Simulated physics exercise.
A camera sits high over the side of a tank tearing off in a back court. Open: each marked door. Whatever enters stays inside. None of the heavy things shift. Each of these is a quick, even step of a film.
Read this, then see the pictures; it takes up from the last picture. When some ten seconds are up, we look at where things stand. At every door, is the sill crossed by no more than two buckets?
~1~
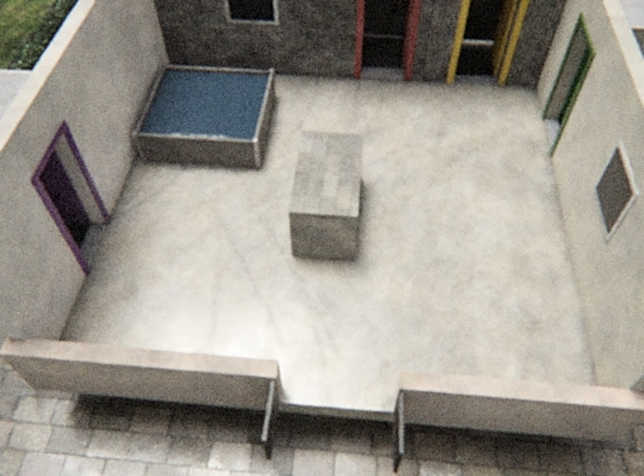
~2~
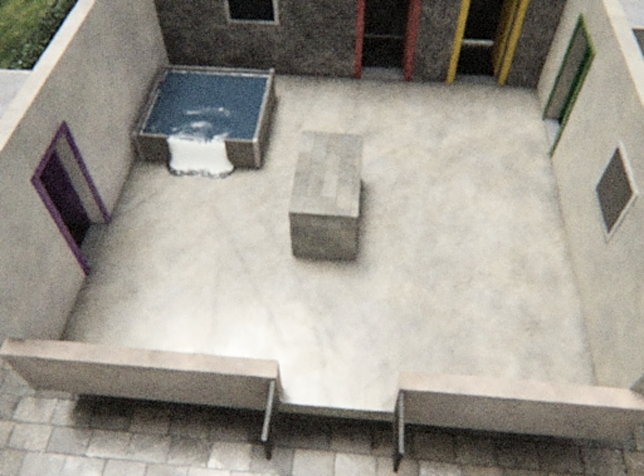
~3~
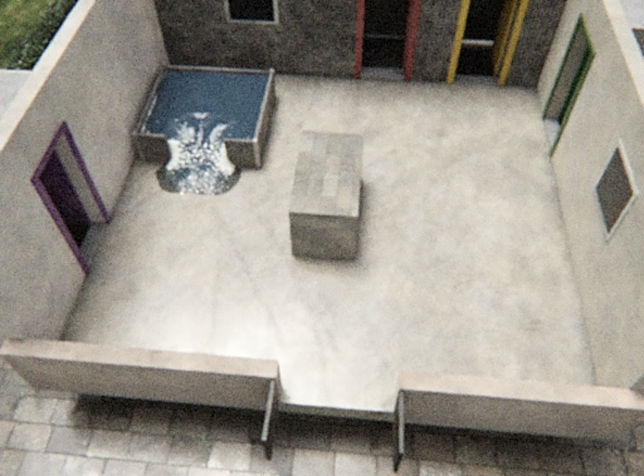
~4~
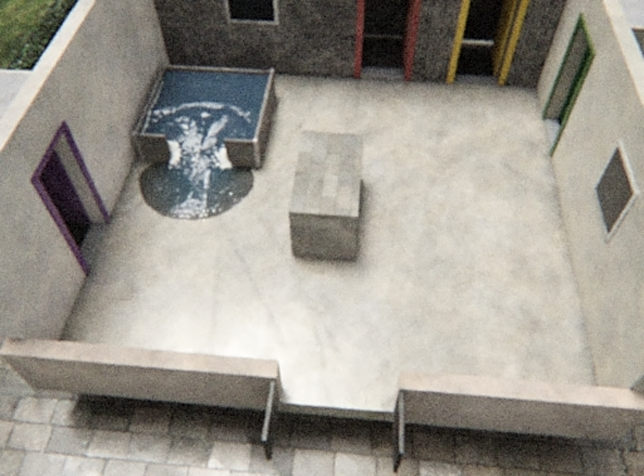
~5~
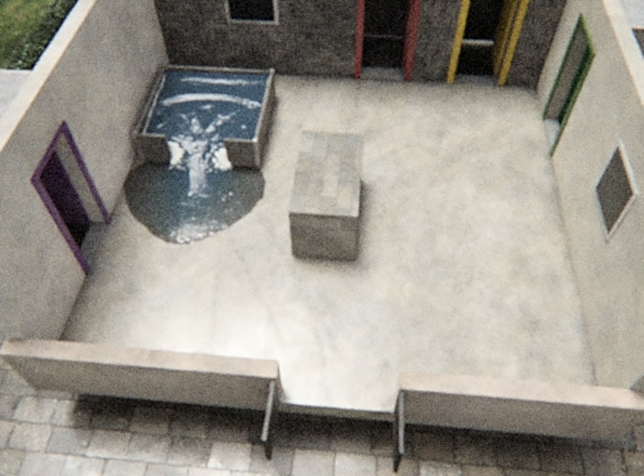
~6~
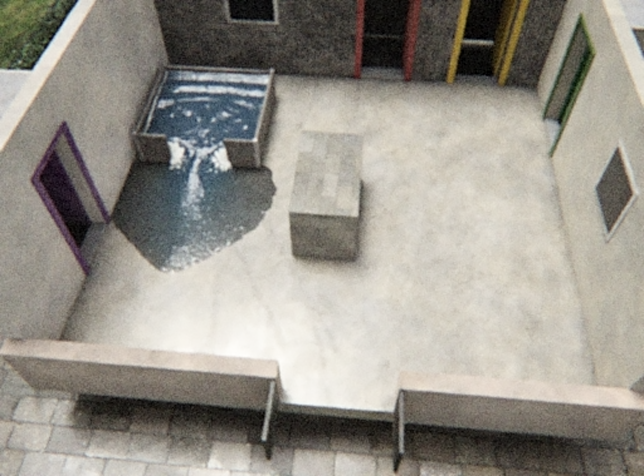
Outcome: The red door is going to let through no more than allowed; the green door is going to let through no more than allowed; the yellow door is going to let through no more than allowed; the purple door is going to let through more than allowed.
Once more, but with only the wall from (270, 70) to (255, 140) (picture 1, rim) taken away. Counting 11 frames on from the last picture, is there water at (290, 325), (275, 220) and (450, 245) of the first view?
Taking the points in order: Unwetted, swamped and unwetted.
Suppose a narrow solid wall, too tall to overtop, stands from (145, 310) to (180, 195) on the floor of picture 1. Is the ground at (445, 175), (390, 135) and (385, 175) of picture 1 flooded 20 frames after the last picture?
Taking the three spots in turn, they are unwetted, unwetted and unwetted.
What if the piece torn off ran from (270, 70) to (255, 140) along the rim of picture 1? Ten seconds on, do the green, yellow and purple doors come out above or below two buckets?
Green: Above the limit, yellow: Above the limit, purple: Below the limit.
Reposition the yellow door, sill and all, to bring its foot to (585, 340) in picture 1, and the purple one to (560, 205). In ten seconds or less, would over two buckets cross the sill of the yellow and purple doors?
Check: Yellow one comes out above / purple one comes out below.
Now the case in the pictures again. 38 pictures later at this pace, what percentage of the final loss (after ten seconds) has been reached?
By my reckoning, 65 %.
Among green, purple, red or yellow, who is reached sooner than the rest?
That would be the purple door.
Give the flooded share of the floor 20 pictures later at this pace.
Estimated share: Around 30 %.
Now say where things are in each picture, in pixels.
The first picture shows still water in the water tank at (208, 105).
In the second picture, the front is at (230, 171), out from the gap at (199, 155).
In the third picture, the front is at (218, 191), out from the gap at (200, 156).
In the fourth picture, water pours out at (200, 156) and has run to (179, 215).
In the fifth picture, water pours out at (200, 156) and has run to (186, 239).
In the sixth picture, water pours out at (199, 155) and has run to (178, 266).
A moment on, water covers 20 % of the floor; the red door not reached, the green door not reached, the yellow door not reached, the purple door wet at the sill, nothing in.
Next, water covers 30 % of the floor; the red door not reached, the green door not reached, the yellow door not reached, the purple door under two buckets in.
Then, water covers 30 % of the floor; the red door not reached, the green door not reached, the yellow door not reached, the purple door over two buckets in.
Later, water covers 45 % of the floor; the red door not reached, the green door not reached, the yellow door not reached, the purple door over two buckets in.
In the end, water covers 60 % of the floor; the red door not reached, the green door wet at the sill, nothing in, the yellow door not reached, the purple door over two buckets in.
